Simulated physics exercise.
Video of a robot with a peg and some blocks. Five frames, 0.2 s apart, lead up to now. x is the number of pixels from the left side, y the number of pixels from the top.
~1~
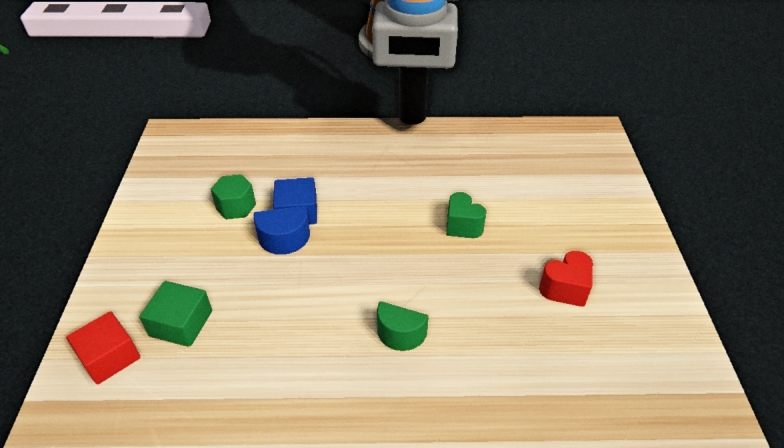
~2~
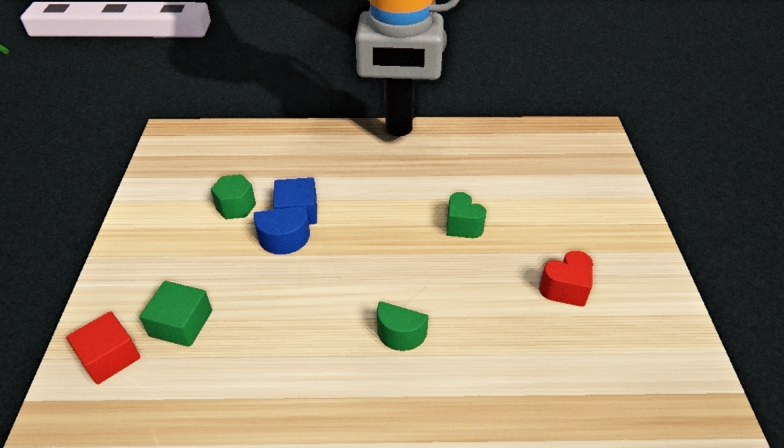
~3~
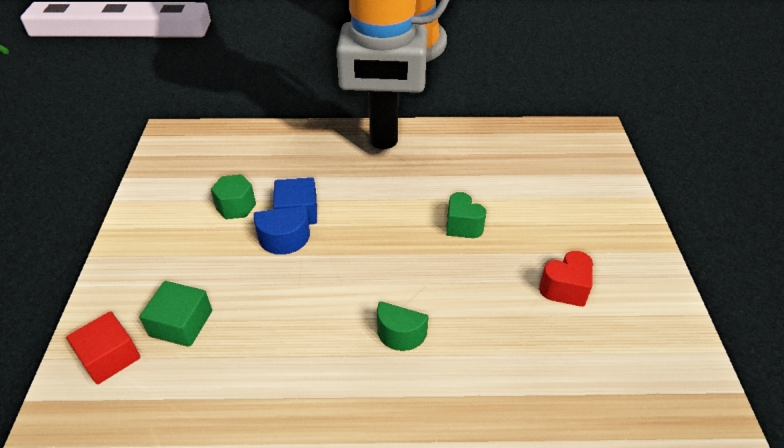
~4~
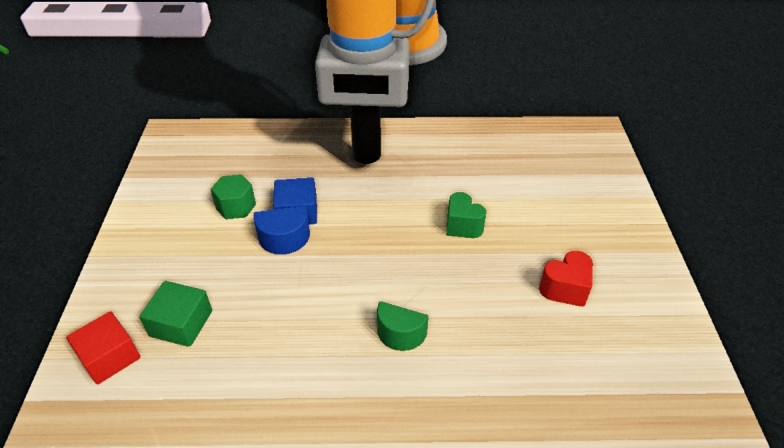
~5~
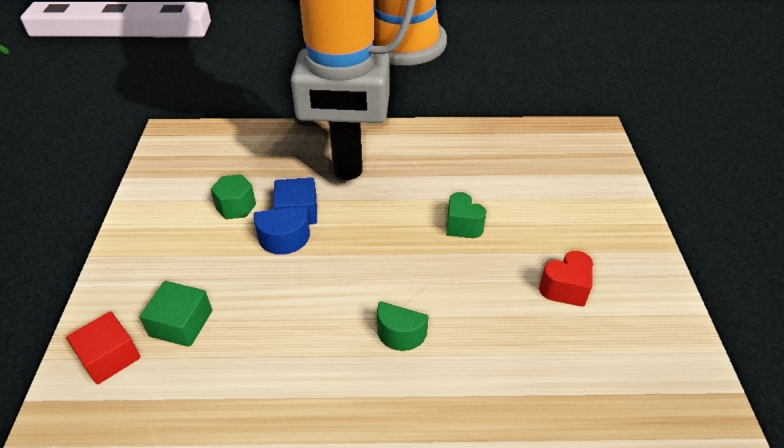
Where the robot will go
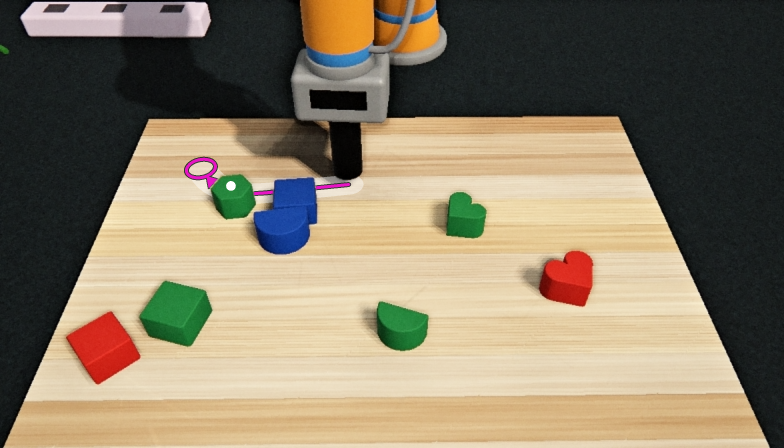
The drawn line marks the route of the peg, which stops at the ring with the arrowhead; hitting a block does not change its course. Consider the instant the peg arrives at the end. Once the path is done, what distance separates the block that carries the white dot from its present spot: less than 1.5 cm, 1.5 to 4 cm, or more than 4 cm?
Its final spot will lie 1.5 to 4 cm from the current one.
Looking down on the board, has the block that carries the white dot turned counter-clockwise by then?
Yes, I think so.
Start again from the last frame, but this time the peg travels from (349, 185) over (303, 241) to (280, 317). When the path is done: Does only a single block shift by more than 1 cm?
No.
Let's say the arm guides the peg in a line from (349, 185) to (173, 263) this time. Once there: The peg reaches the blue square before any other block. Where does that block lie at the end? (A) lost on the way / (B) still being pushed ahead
B: Still being pushed ahead.
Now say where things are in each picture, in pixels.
In the first frame, peg tip at (412, 117); block tops, green hexagon at (231, 186); blue half-round block at (281, 219); blue square at (294, 191).
In the second frame, peg at (399, 128); blocks unchanged.
In the third frame, peg at (384, 141); blocks unchanged.
In the fourth frame, peg at (367, 155); blocks unchanged.
In the fifth frame, peg at (348, 171); green hexagon at (231, 186); blue half-round block at (281, 219); blue square at (294, 191).
Path on the board, from (349, 185) through (292, 190) and (235, 192) to (201, 168); the dot is on the green hexagon.
The first path, step by step. One third of the way, peg at (289, 177); blue half-round block at (277, 225), turned 20° anticlockwise; blue square at (274, 198), turned 25° anticlockwise.
Two thirds of the way, peg at (231, 178); green hexagon at (207, 191), turned 30° anticlockwise; blue half-round block at (277, 227), turned 25° anticlockwise; blue square at (259, 202), turned 50° anticlockwise.
At the end, peg at (197, 155); green hexagon at (207, 191), turned 30° anticlockwise; blue half-round block at (277, 227), turned 25° anticlockwise; blue square at (259, 202), turned 50° anticlockwise.
